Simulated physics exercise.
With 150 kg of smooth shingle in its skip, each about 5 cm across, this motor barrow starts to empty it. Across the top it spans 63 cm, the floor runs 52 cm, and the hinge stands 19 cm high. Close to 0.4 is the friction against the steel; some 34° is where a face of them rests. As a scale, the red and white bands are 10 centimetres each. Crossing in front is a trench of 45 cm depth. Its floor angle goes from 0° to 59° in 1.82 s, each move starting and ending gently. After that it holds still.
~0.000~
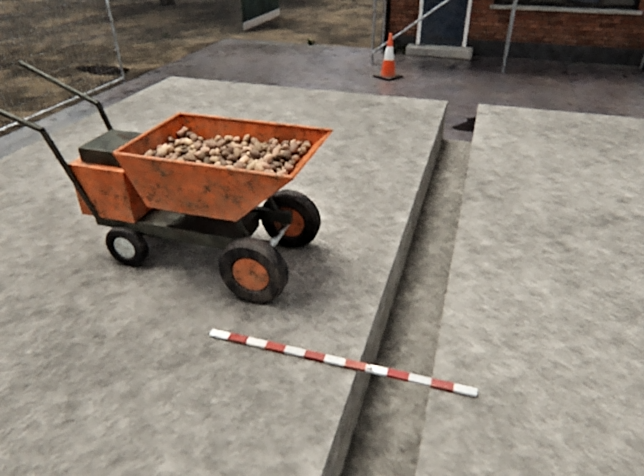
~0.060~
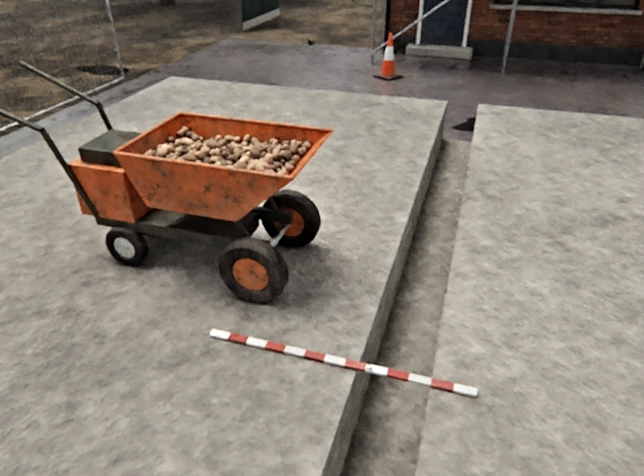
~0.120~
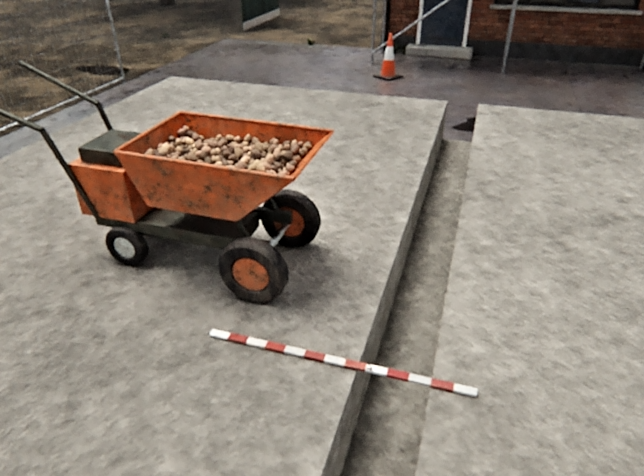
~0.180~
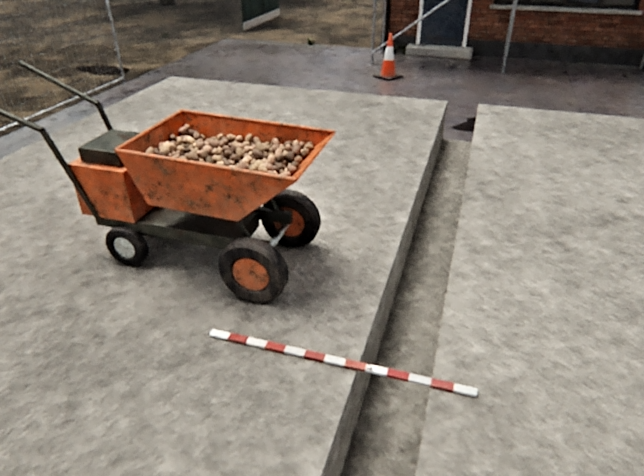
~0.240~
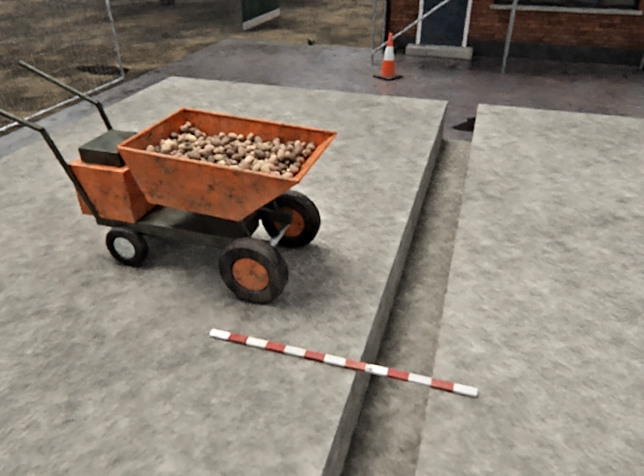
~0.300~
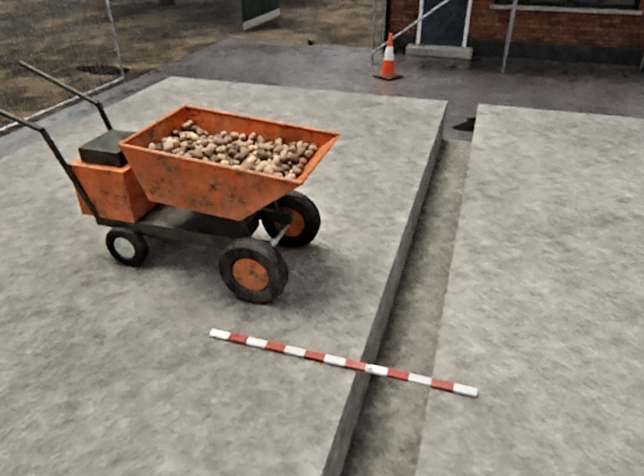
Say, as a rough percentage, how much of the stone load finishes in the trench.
Roughly 92 out of 100.
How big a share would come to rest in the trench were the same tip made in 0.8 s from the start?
With that change, it comes to around 75 per cent.
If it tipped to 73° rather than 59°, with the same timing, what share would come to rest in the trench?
In that case around 95 percent.
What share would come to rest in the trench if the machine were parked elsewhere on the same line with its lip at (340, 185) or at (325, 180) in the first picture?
It comes to about 40 and 60 in a hundred.
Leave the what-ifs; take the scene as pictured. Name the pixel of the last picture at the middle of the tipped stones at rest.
The tipped stones centre close to (414, 344).
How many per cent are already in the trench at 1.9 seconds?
Around 40 per cent of it.
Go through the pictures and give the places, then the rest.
The first picture shows lip at (293, 178), floor tilted 0°, highest stones at (259, 149).
The second picture shows lip at (293, 178), floor tilted 0°, highest stones at (259, 149); the stones move at 0.1 m/s on average.
In the third picture, the skip is at 1°, its lip at (294, 179); the top of the load is at (246, 148); the stones move at 0.1 m/s on average.
In the fourth picture, the skip is at 2°, its lip at (296, 180); the top of the load is at (248, 147); the stones move at 0.2 m/s on average.
The fifth picture shows lip at (299, 182), floor tilted 3°, highest stones at (230, 146); the stones move at 0.2 m/s on average.
The sixth picture shows lip at (302, 183), floor tilted 4°, highest stones at (212, 138); the stones move at 0.3 m/s on average.
After 1.4 s the floor is at 50°; 100 % in the skip; the foremost stones are at (374, 236).
After 1.9 s the floor is at 59°; 58 % in the skip, 40 % in the trench, 2 % past the trench; the foremost stones are at (464, 308).
After 2.3 s the floor is at 59°; 28 % in the skip, 63 % in the trench, 8 % past the trench; the foremost stones are at (530, 319).
After 4.2 s the floor is at 59°; 0 % in the skip, 92 % in the trench, 8 % past the trench; the foremost stones are at (574, 327).
